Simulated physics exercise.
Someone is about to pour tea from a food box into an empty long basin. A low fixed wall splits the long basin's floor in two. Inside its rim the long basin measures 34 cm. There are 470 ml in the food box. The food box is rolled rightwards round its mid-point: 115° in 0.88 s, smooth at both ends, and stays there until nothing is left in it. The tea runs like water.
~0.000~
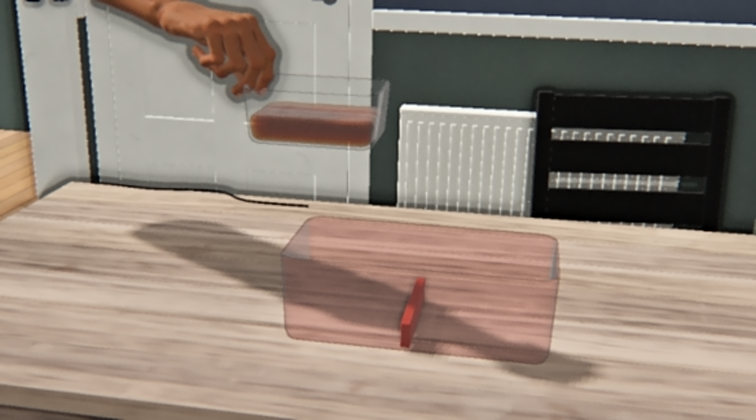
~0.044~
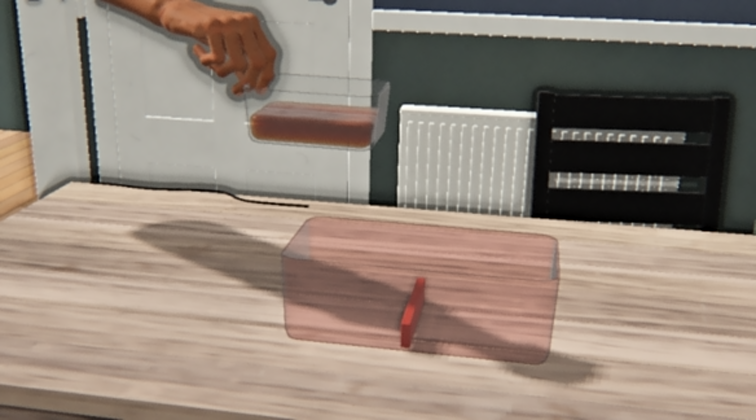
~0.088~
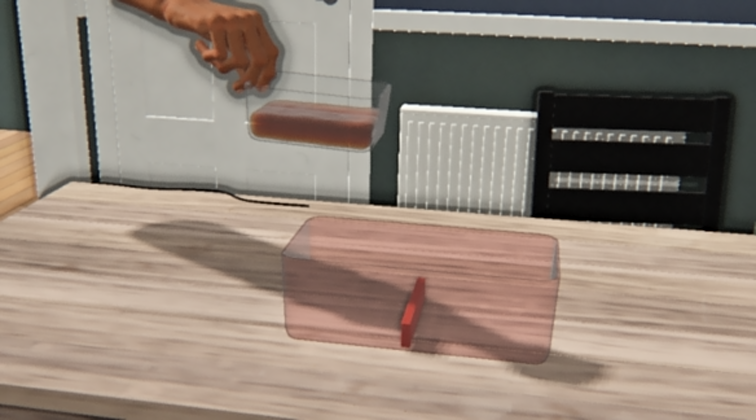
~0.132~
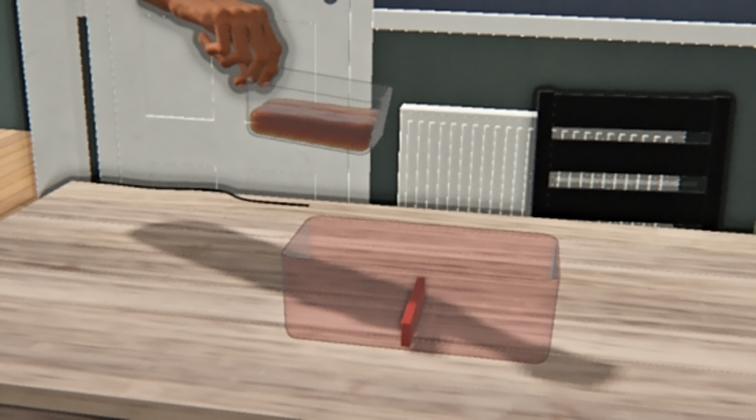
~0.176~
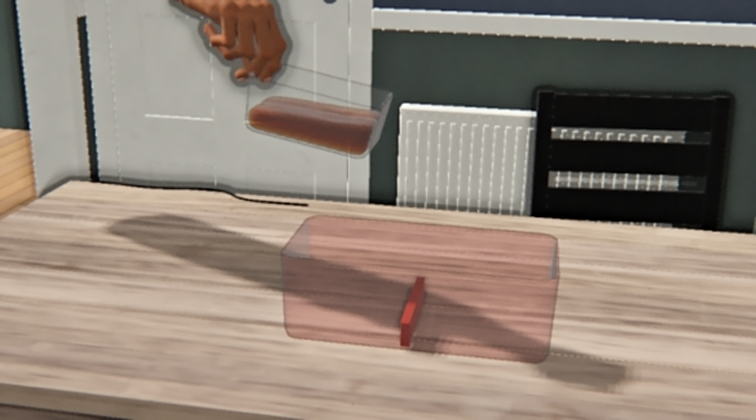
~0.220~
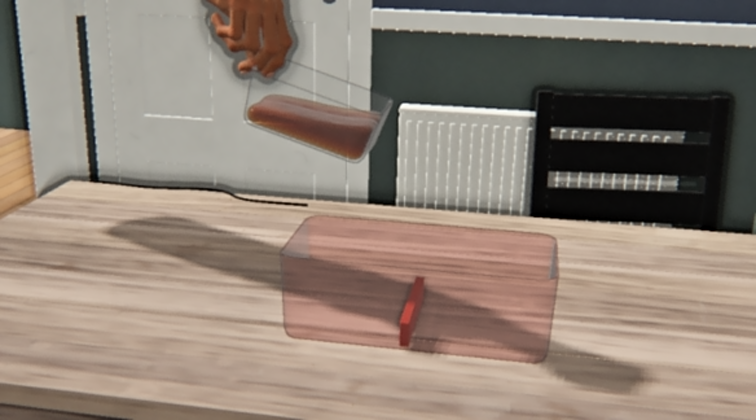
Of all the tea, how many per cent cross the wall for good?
The far part has some 45 per cent.
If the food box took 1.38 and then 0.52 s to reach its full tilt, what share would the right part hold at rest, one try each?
First 50, then 25 per cent.
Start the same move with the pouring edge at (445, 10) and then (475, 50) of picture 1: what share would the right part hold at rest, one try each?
First 75, then 85 per cent.
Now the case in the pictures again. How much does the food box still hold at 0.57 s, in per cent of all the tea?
About 26 per cent.
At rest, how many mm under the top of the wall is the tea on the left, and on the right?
Left about 22 mm, right about 26 mm.
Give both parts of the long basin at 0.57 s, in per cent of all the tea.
Some 4 per cent left and 12 right.
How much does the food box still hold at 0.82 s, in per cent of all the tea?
About 4 per cent.
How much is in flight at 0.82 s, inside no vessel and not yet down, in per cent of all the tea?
About 8 per cent.
After 0.57 s the tilt is 83° and 27 per cent is still to pour, 4 is left of the wall and 12 right of it.
After 0.82 s the tilt is 114° and 4 per cent is still to pour, 45 is left of the wall and 43 right of it.
After 1.09 s the tilt is 115° and 0 per cent is still to pour, 54 is left of the wall and 44 right of it.
After 1.38 s the tilt is 115° and 0 per cent is still to pour, 54 is left of the wall and 45 right of it.
In the end 54 per cent lies left of the wall, 45 right of it and 1 outside.
